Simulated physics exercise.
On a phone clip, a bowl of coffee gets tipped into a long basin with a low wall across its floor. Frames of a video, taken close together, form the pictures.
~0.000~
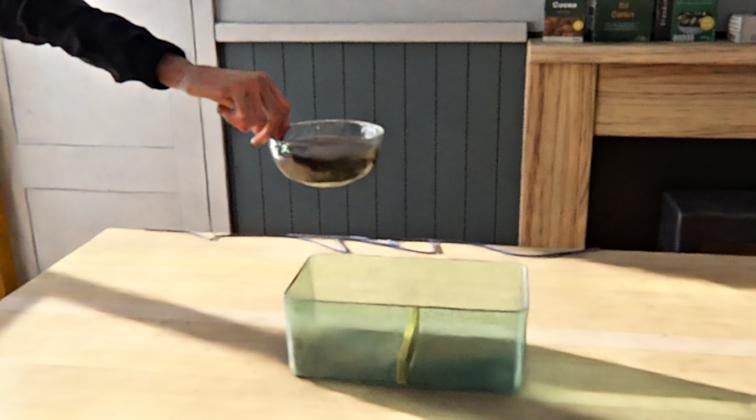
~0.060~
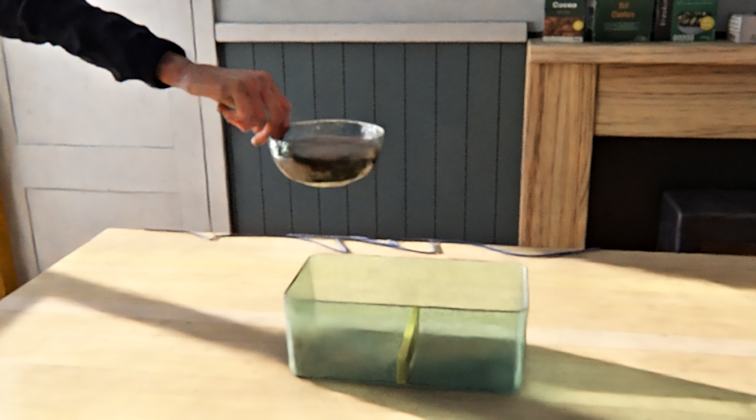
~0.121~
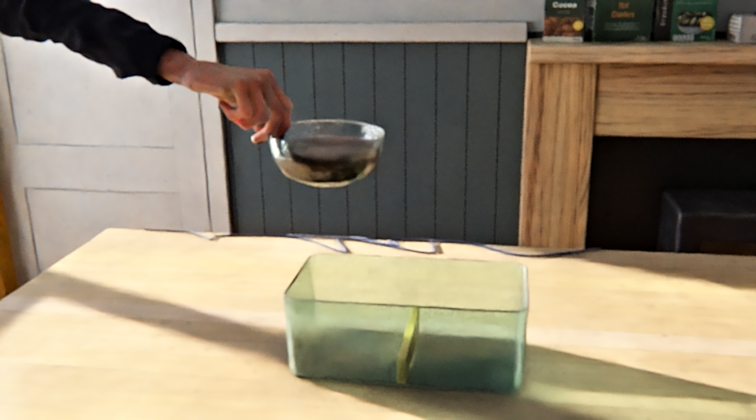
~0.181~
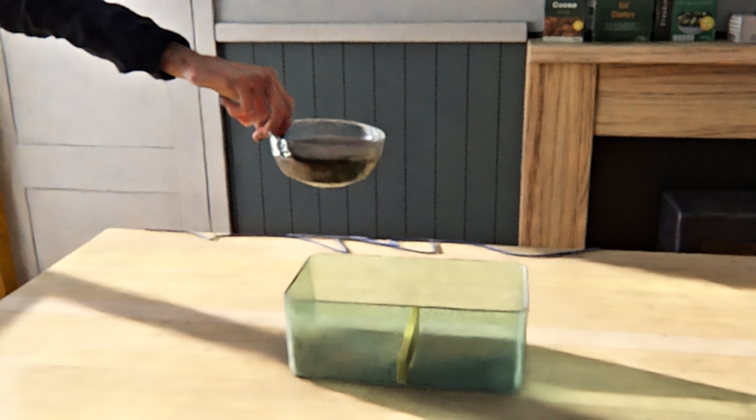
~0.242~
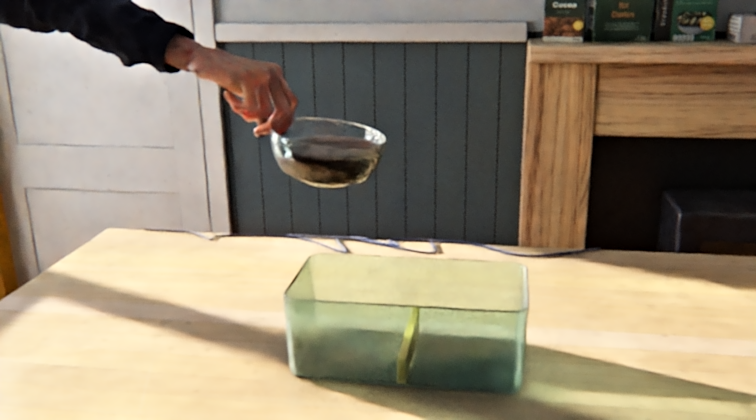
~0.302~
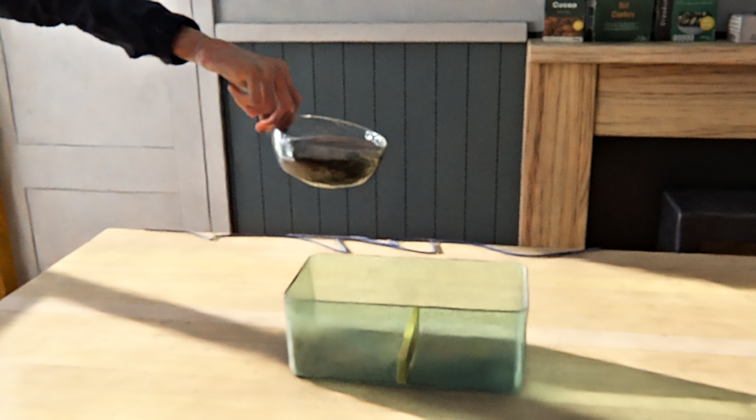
A hand holding a clear glass bowl of dark liquid above a long, translucent green basin with a low wall across its floor slowly tilts the bowl to the right, while the basin stays still on the wooden table.
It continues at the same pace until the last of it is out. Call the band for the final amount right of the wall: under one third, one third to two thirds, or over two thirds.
Band: Over two thirds.
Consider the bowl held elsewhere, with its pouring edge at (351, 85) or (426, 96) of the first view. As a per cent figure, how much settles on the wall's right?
One after the other: 55 %, 90 %.
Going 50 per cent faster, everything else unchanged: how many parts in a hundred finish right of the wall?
I'd say roughly 70 in every hundred ends up there.
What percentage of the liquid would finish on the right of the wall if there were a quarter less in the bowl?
70 per cent.
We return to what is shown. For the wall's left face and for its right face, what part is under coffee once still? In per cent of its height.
Left 10 per cent, right 40.
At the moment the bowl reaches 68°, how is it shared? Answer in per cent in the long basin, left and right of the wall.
0 % left, 20 % right.
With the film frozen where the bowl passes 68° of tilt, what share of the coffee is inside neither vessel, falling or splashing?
About 40 per cent.
A moment on, the bowl is tipped part way and 38 per cent is still to pour, 2 is left of the wall and 20 right of it.
Next, the bowl is tipped right over and 0 per cent is still to pour, 20 is left of the wall and 75 right of it.
Then the bowl is tipped right over and 0 per cent is still to pour, 24 is left of the wall and 75 right of it.
Later the bowl is tipped right over and 0 per cent is still to pour, 24 is left of the wall and 75 right of it.
Finally, 24 per cent lies left of the wall, 75 right of it and 1 outside.
